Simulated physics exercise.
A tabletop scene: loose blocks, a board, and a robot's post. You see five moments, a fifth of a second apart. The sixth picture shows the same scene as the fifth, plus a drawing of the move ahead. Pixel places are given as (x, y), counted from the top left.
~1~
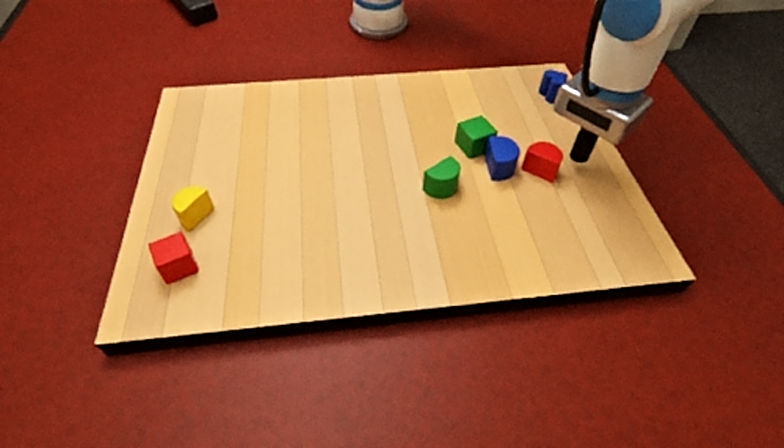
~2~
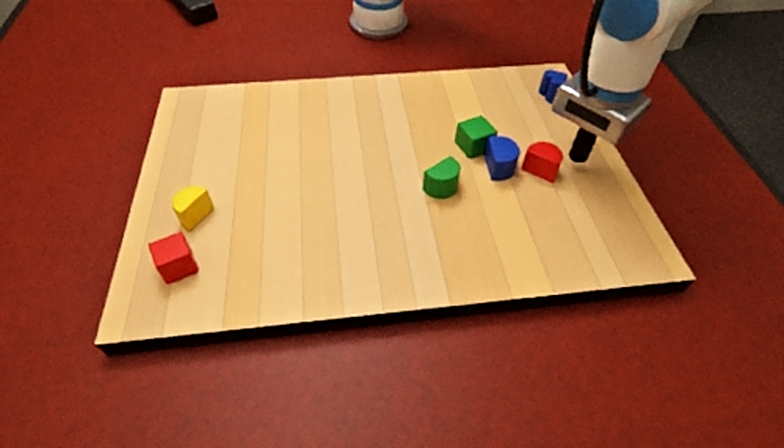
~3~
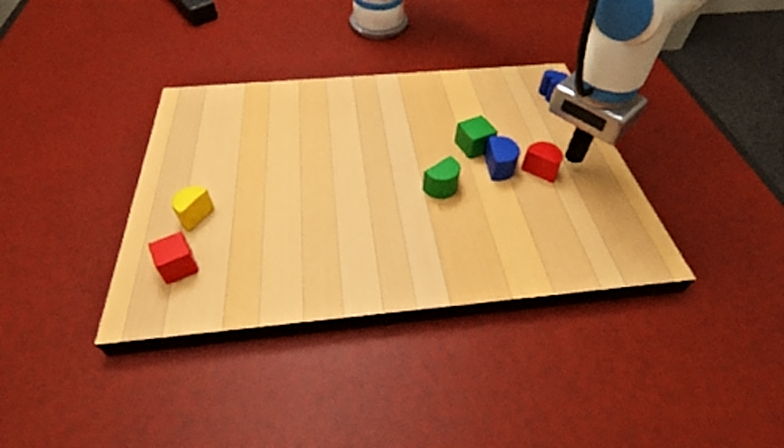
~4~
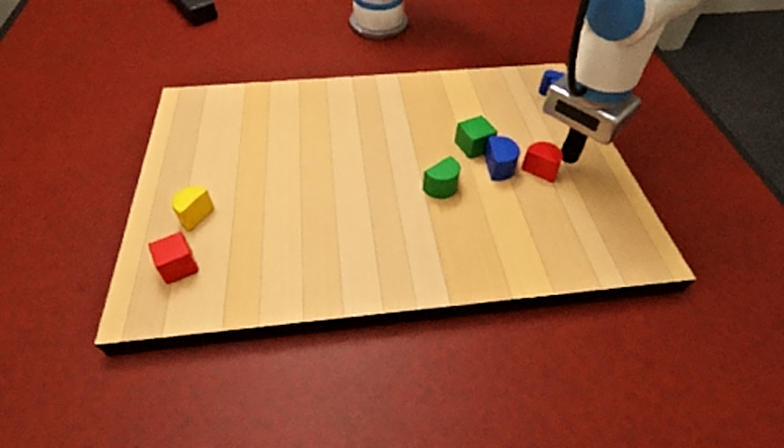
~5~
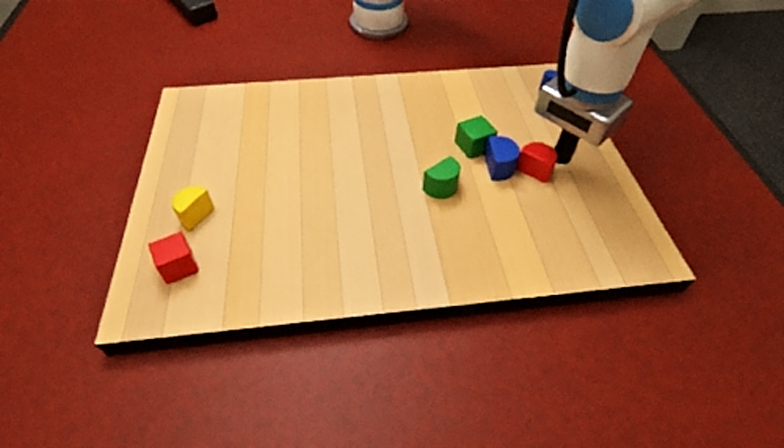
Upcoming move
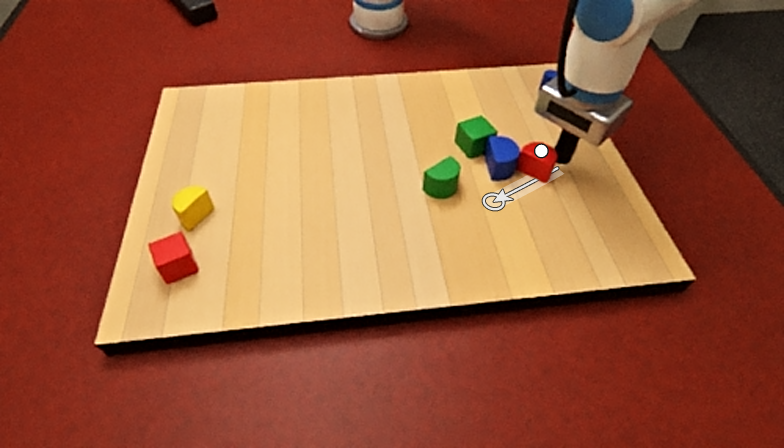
On a wooden board set on a red table, a robot arm's dark post moves a short way left beside scattered colored blocks, then nudges the red rounded block slightly left toward the blue one while the others stay still.
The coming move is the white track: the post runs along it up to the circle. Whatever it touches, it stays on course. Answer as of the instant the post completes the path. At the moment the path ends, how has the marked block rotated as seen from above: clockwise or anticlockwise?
From above, the marked block will be seen to turn clockwise.
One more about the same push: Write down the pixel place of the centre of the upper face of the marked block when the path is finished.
The centre of its top will be at (476, 172).
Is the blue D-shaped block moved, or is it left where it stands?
Well, the blue D-shaped block shifts from its place.
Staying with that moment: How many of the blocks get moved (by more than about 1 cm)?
The count will be 2.
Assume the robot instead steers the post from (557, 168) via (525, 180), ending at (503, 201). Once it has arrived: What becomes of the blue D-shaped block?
It gets displaced.
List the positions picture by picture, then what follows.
Tip of the post at (579, 158), middles of tops, green D-shaped block at (445, 168), blue D-shaped block at (504, 148), red D-shaped block at (547, 150), in the first frame.
Post at (578, 158), nothing pushed, in the second frame.
Post at (574, 158), nothing pushed, in the third frame.
Post at (569, 158), nothing pushed, in the fourth frame.
Post at (561, 159), green D-shaped block at (445, 168), blue D-shaped block at (504, 148), red D-shaped block at (541, 151), in the fifth frame.
The line goes from (557, 168) directly to (494, 202); the dot is on the red D-shaped block.
The first path, step by step. One third of the way, post at (540, 170); blue D-shaped block at (487, 150), turned 45° clockwise; red D-shaped block at (519, 162).
Two thirds of the way, post at (518, 181); blue D-shaped block at (476, 148), turned 80° clockwise; red D-shaped block at (496, 169), turned 25° clockwise.
At the end, post at (496, 192); green D-shaped block unmoved; blue D-shaped block at (474, 148), turned 85° clockwise; red D-shaped block at (476, 172), turned 70° clockwise.
